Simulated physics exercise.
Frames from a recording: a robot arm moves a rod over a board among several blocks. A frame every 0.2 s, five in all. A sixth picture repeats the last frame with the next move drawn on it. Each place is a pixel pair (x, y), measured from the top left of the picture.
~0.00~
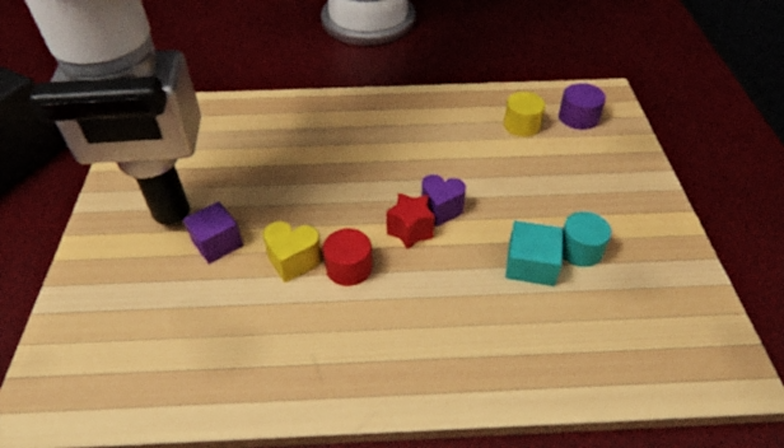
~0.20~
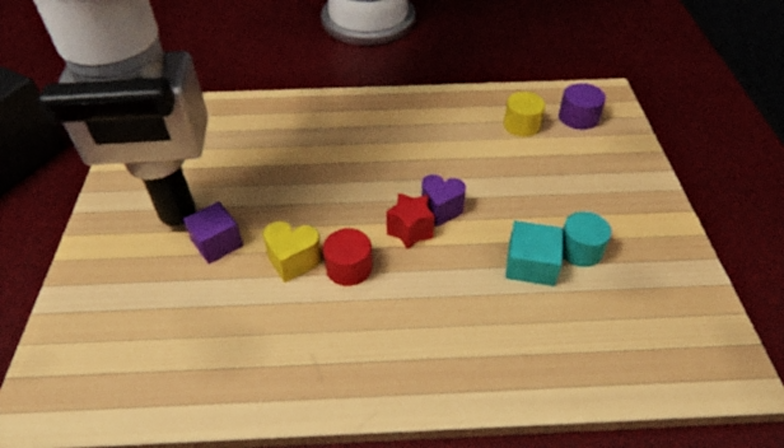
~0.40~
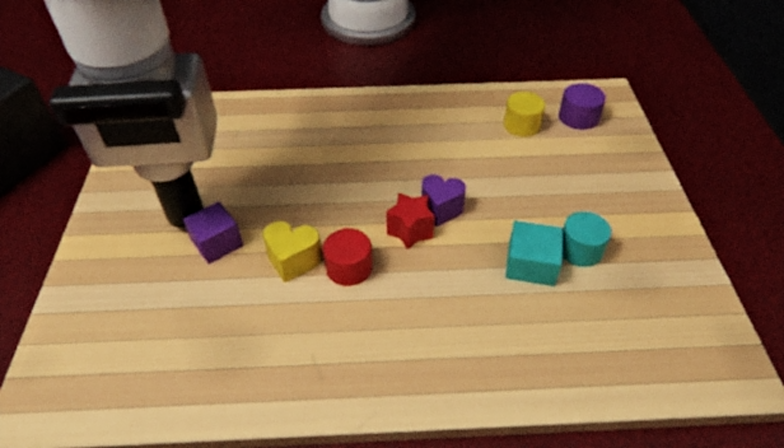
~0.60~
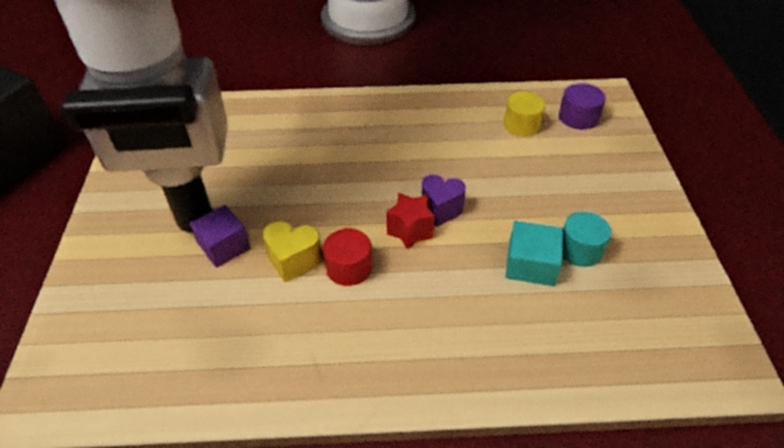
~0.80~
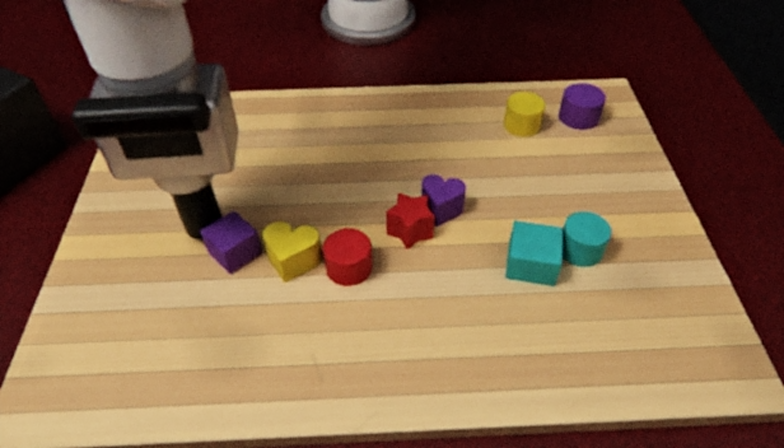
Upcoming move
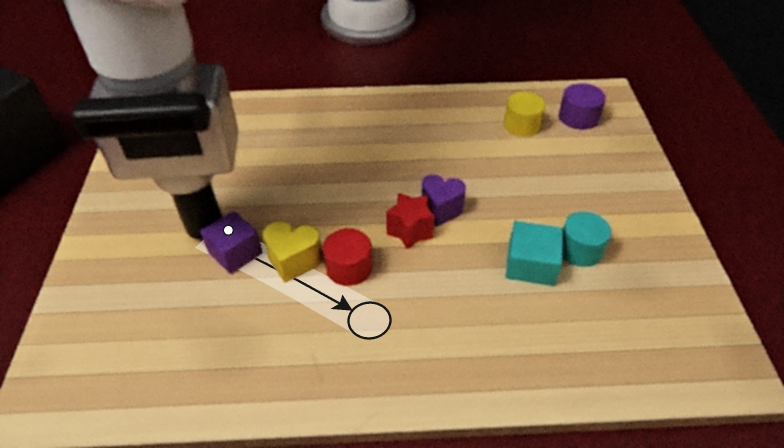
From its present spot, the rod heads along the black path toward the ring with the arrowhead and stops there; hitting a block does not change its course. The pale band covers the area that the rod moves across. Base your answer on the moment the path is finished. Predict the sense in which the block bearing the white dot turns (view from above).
Looking down: Clockwise.
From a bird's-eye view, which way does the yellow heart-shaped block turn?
It twists against the clock when seen from above.
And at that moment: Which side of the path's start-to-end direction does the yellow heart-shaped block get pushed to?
Taking start-to-end as forward, the block's sideways shift goes to the left.
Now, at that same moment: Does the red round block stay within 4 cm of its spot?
No.
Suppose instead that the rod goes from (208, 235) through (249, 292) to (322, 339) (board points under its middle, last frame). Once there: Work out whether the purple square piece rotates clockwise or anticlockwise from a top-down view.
It goes anticlockwise.
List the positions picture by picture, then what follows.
The first frame shows lower end of the rod (172, 213), tops of blocks, purple square piece (210, 221), yellow heart-shaped block (289, 238), red round block (347, 245), red star (411, 208).
The second frame shows rod (178, 214), blocks as before.
The third frame shows rod (186, 216), blocks as before.
The fourth frame shows rod (196, 220), purple square piece (217, 224).
The fifth frame shows rod (205, 227), purple square piece (228, 230), yellow heart-shaped block (289, 238), red round block (347, 245), red star (411, 208).
The drawn path runs in a line from (208, 235) to (370, 320); the dot is on the purple square piece.
What follows on the original path. One third of the way, rod (257, 252); purple square piece (272, 265), turned 15° clockwise; yellow heart-shaped block (315, 242), turned 25° anticlockwise; red round block (364, 246).
Two thirds of the way, rod (313, 282); purple square piece (302, 304), turned 60° clockwise; yellow heart-shaped block (353, 243), turned 85° anticlockwise; red round block (403, 242).
At the end, rod (369, 313); purple square piece (303, 310), turned 75° clockwise; yellow heart-shaped block (365, 248), turned 125° anticlockwise; red round block (417, 238); red star (419, 206), turned 35° anticlockwise.
